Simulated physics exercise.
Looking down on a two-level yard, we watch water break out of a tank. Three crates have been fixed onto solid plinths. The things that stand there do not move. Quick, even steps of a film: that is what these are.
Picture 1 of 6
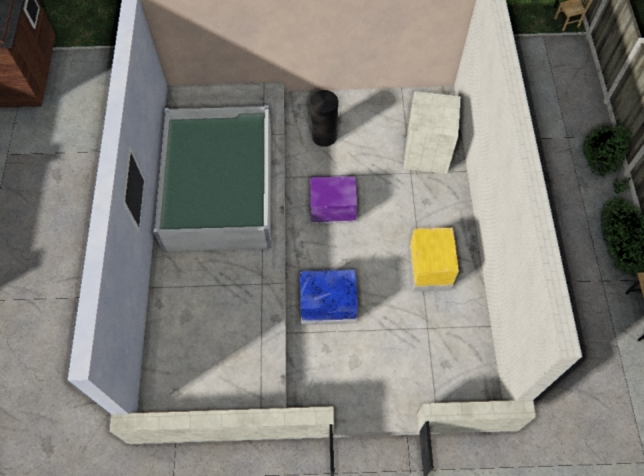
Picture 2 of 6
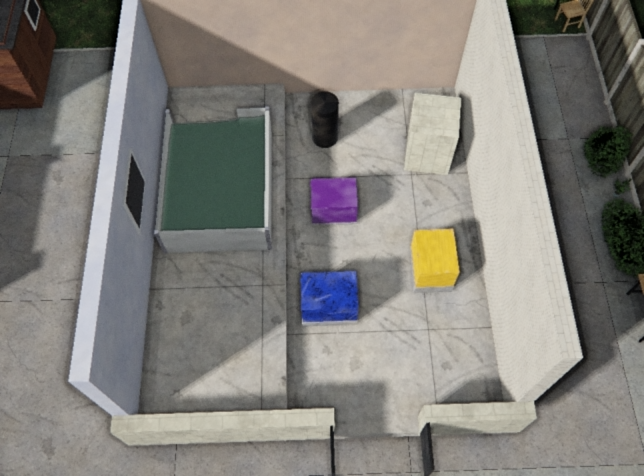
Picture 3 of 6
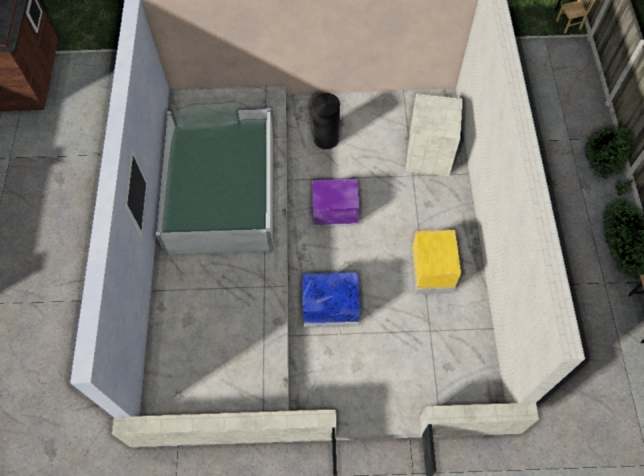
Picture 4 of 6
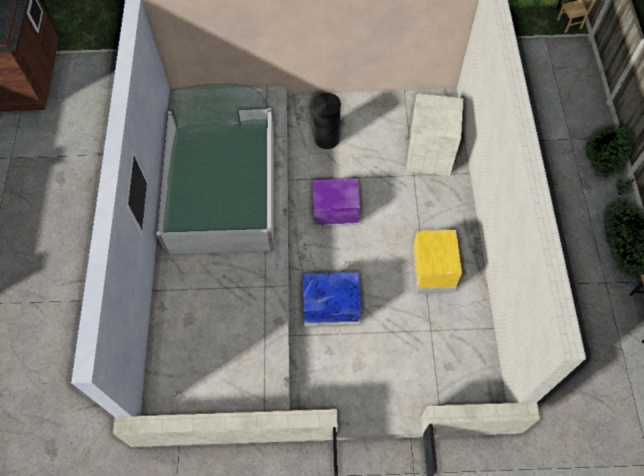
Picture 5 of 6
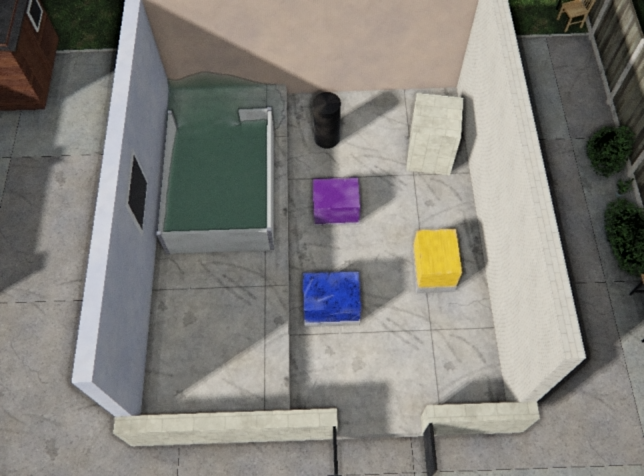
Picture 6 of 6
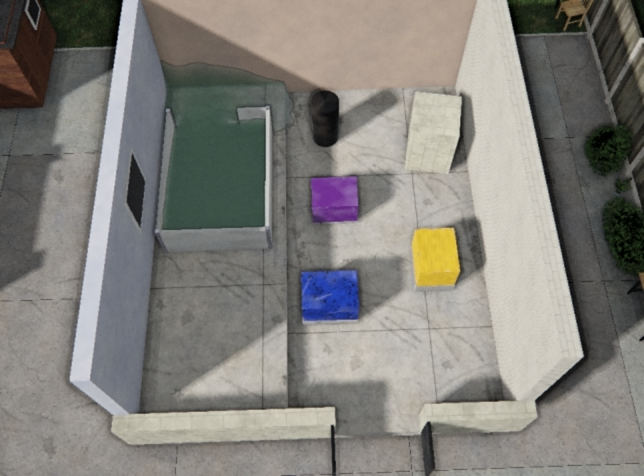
At the start, a tank of dark green water sits still in a walled yard with purple, blue and yellow blocks. Water then pours out over its far side, pools behind it along the back wall, and spreads a short way right, near the black cylinder, while the blocks stay still.
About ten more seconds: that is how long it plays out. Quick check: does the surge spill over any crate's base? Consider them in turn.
Result: Yellow crate dry, blue crate dry, purple crate wet.
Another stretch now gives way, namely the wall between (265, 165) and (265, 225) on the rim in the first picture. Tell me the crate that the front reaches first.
My answer: The crate marked purple.
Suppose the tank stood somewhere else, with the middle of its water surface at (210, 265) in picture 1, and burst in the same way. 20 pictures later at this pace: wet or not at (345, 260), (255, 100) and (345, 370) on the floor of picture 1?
As listed: Not flooded, flooded, dry.
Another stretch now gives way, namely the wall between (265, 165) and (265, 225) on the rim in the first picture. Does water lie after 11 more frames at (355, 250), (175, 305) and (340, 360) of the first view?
Going through them in turn: Reached by the flood, then still unsoaked, then still unsoaked.
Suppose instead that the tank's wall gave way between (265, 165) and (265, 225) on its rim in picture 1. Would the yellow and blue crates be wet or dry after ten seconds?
Note: Yellow crate is overtopped; blue crate is overtopped.
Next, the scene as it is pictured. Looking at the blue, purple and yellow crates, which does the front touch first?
The purple one comes first.
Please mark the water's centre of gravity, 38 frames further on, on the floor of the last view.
My reading is close to (300, 183).
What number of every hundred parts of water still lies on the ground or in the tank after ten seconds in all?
Roughly 98 %.
A moment on, water covers 10 % of the floor; the yellow crate not reached, the blue crate not reached, the purple crate not reached.
Next, water covers 25 % of the floor; the yellow crate not reached, the blue crate not reached, the purple crate not reached.
Then, water covers 45 % of the floor; the yellow crate not reached, the blue crate not reached, the purple crate water round its plinth.
Later, water covers 75 % of the floor; the yellow crate water round its plinth, the blue crate water round its plinth, the purple crate water round its plinth.
In the end, water covers 90 % of the floor; the yellow crate stayed above the water, the blue crate stayed above the water, the purple crate was topped.
